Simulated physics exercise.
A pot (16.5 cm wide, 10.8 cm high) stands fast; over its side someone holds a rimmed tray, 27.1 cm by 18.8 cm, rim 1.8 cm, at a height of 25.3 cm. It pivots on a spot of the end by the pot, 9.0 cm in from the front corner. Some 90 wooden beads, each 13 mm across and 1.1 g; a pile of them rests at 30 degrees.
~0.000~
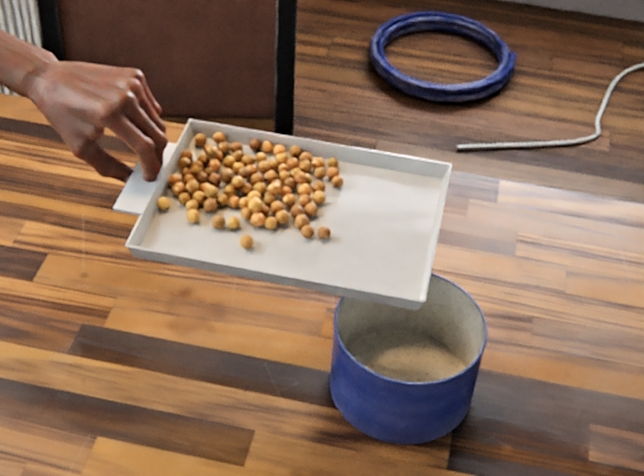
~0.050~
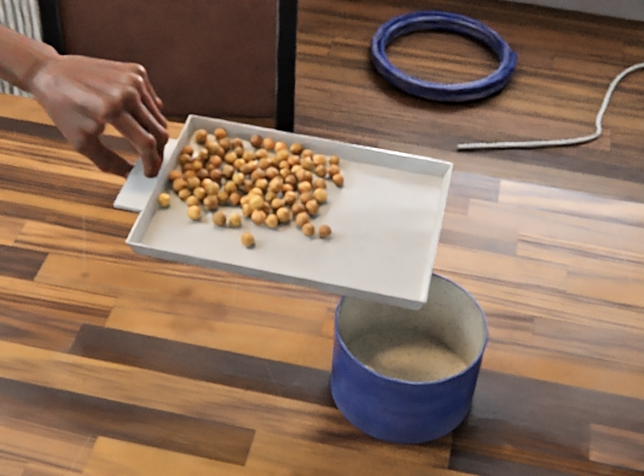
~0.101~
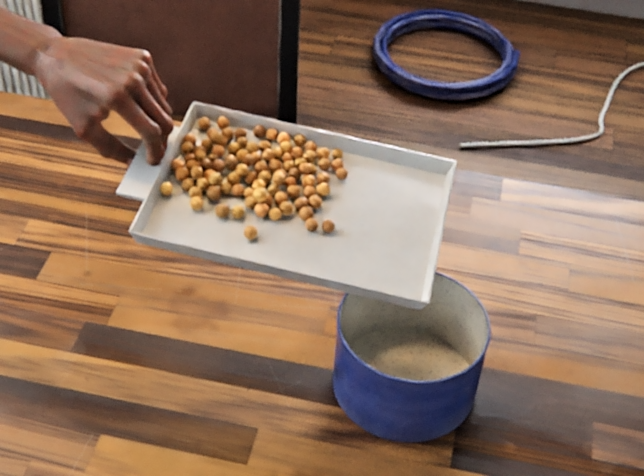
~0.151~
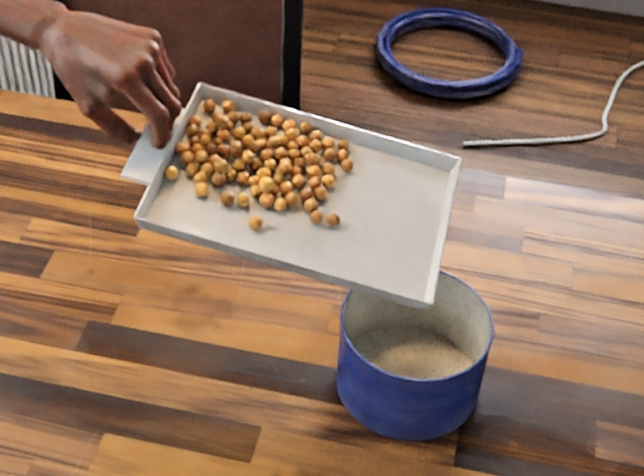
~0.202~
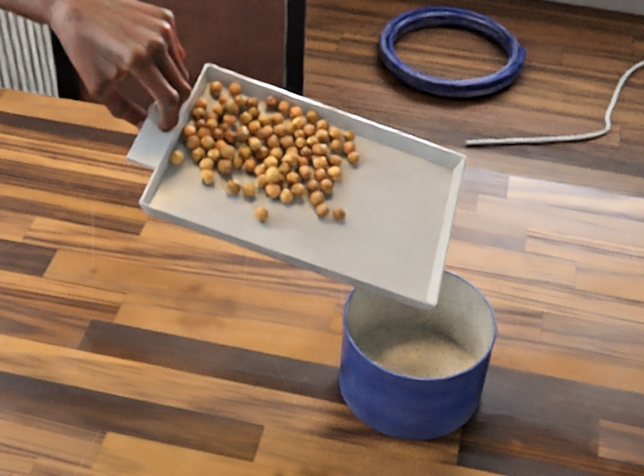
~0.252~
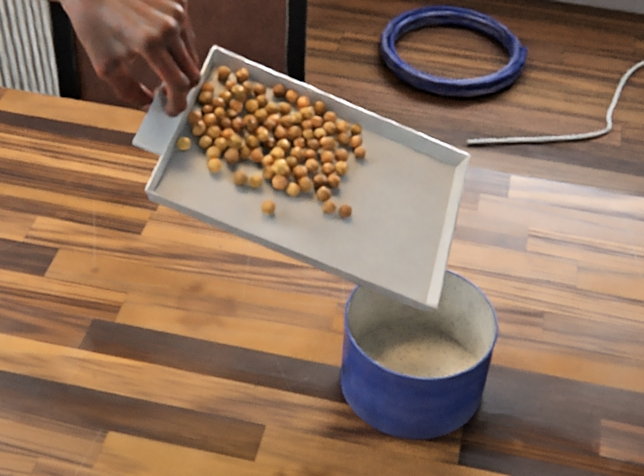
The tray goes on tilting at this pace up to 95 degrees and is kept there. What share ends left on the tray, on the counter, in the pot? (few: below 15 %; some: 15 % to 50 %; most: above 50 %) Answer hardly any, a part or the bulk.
Left on the tray: Hardly any; on the counter: The bulk; in the pot: Hardly any.
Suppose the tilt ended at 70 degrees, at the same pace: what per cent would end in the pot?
In that case some 5 per cent.
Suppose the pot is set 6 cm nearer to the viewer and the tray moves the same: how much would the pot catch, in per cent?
In that case some 45 per cent.
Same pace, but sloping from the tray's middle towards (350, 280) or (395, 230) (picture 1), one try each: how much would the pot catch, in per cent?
About 5 and 35 per cent.
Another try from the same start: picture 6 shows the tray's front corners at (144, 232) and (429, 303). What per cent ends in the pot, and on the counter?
Pot 15, counter 85.
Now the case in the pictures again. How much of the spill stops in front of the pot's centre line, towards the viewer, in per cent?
Some 90 per cent.
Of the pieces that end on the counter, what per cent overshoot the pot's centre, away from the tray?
Roughly 90 per cent.
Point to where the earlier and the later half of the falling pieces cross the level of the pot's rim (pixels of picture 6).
At about (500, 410), then at (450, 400).
After 0.62 s, tilt 55 degrees; the tray holds 95 %, the pot 0 %.
After 0.87 s, tilt 80 degrees; the tray holds 30 %, the pot 0 %.
After 1.23 s, tilt 95 degrees; the tray holds 0 %, the pot 5 %.
By 2.1 s all is still; tray 0 %, counter 95 %, pot 5 %.
